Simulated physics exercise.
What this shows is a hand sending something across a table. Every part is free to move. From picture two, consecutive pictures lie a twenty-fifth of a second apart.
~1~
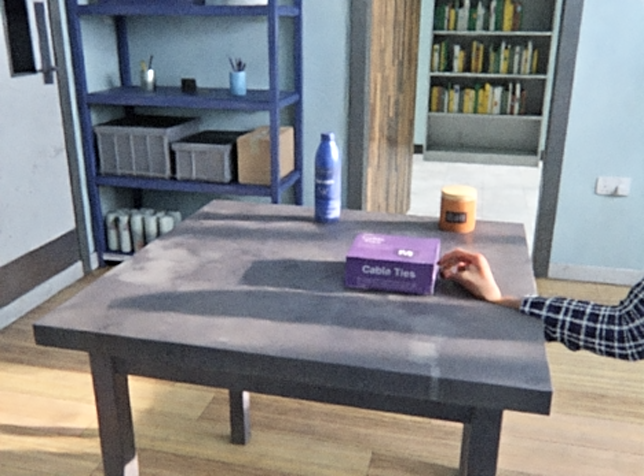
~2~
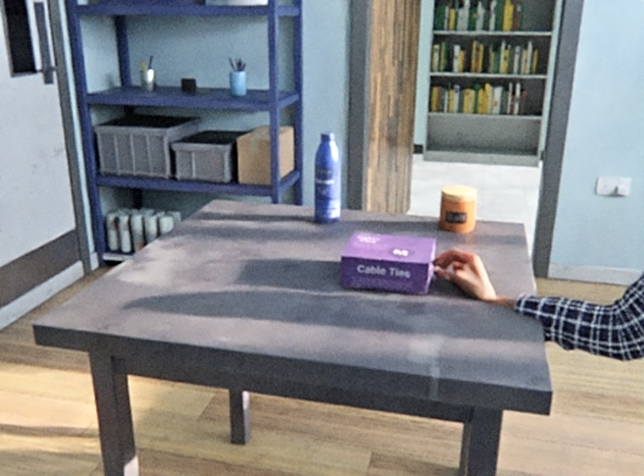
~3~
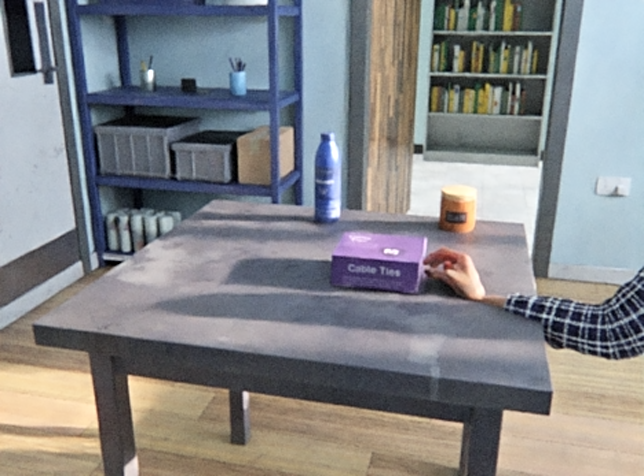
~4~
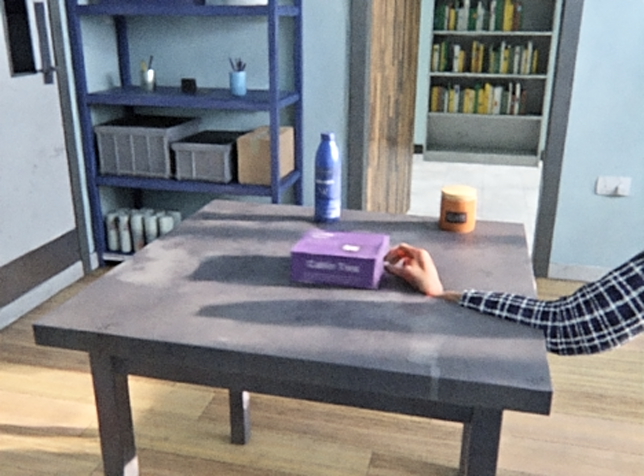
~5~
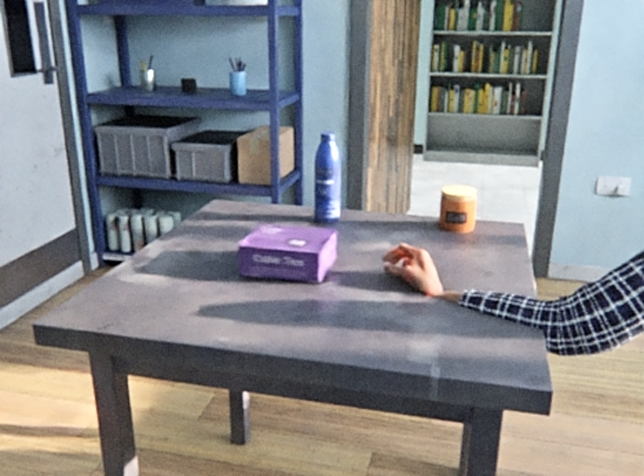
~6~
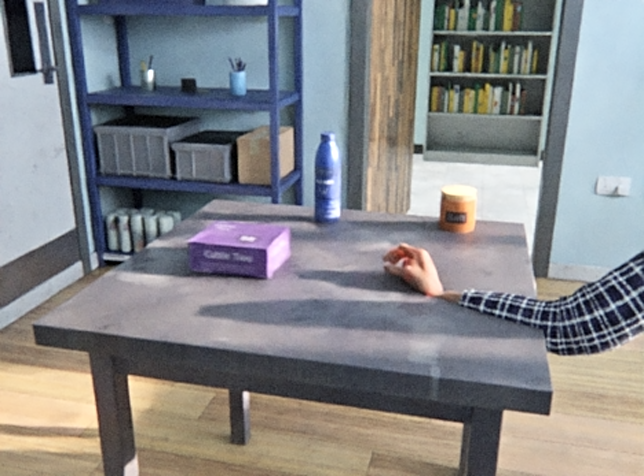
In a sunlit room with pale blue walls and a wooden floor, a dark table is seen from slightly above by a still camera. A purple box labelled cable ties sits near a blue bottle and an orange jar, with shelves behind. A hand in a checked sleeve pushes the box leftward, then stays over the table while the box slides farther left.
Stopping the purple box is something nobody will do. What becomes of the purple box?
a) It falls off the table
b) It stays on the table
a, it falls off the table.
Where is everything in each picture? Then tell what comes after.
In the first frame, under the hand; purple box (394, 262).
In the second frame, under the hand; purple box (389, 262).
In the third frame, under the hand; purple box (380, 261).
In the fourth frame, purple box (341, 257).
In the fifth frame, purple box (289, 252) moved about its own width.
In the sixth frame, purple box (241, 248) moved about its own width.
Then, 0.20 s later than the last frame, purple box now off the table.
Then, 0.30 s later than the last frame, things are still on the move.
Then, 0.50 s later than the last frame, as before.
When it is over, off the table, purple box.
